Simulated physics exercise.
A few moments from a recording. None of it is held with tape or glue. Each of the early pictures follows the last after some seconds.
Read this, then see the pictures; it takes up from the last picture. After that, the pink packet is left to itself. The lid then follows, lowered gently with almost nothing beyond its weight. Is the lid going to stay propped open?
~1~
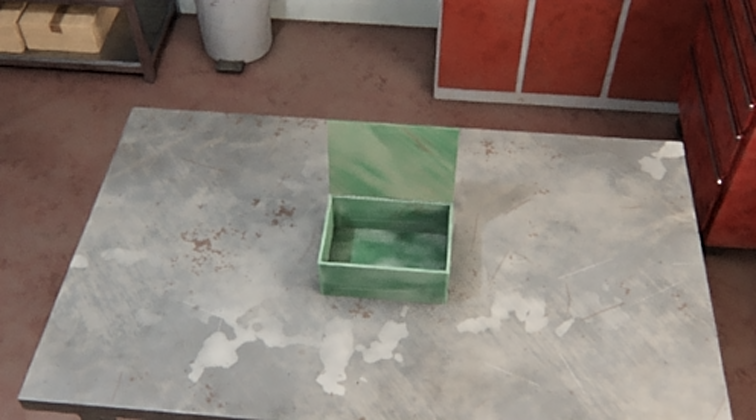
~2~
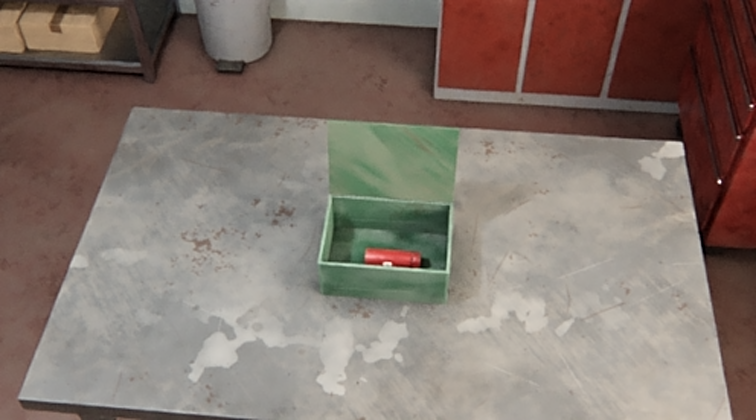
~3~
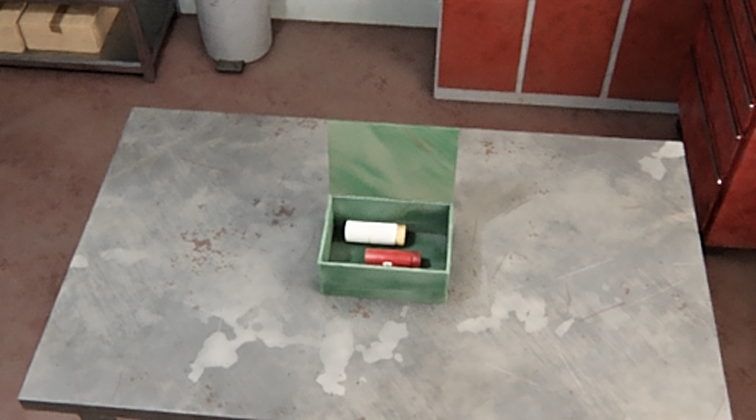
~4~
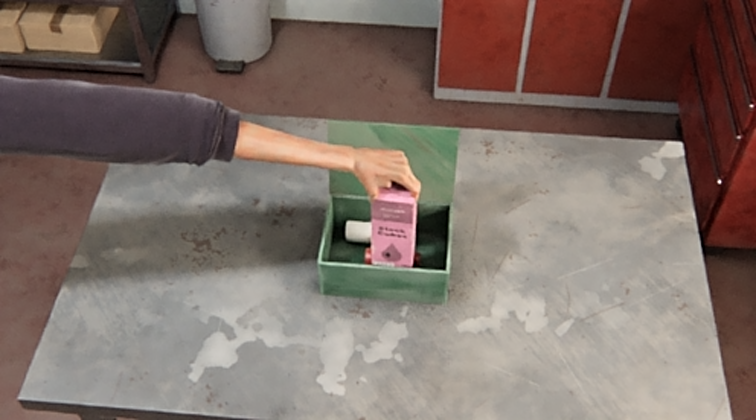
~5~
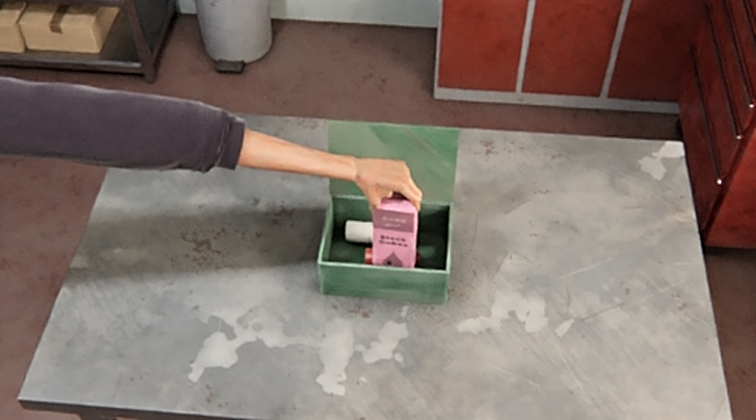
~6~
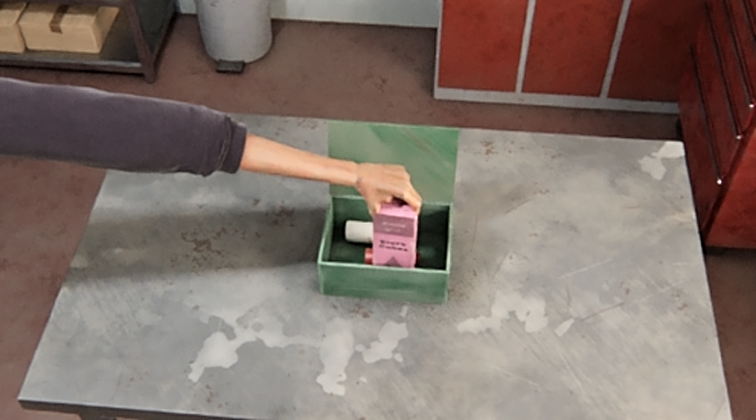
Yes, it stays open.
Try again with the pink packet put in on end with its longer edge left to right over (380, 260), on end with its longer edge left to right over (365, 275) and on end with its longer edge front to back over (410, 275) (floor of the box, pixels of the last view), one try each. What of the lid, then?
First, it stays open; second, it stays open; third, it stays open.
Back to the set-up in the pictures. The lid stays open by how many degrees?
The lid sits around 35° above the rim.
Then, 0.90 s later than the last frame, lid starting down; pink packet moved a little near (395, 253).
Then, 1.40 s later than the last frame, lid 74° above the rim; pink packet moved a little near (395, 253).
Then, 1.60 s later than the last frame, lid 57° above the rim; pink packet moved a little near (395, 253).
Then, 2.00 s later than the last frame, lid 41° above the rim; pink packet moved a little near (395, 253).
When it is over, lid 37° above the rim; moved from the start, pink packet; the other 2 as before. End places, in pixels of the last picture, pink packet near (394, 256).
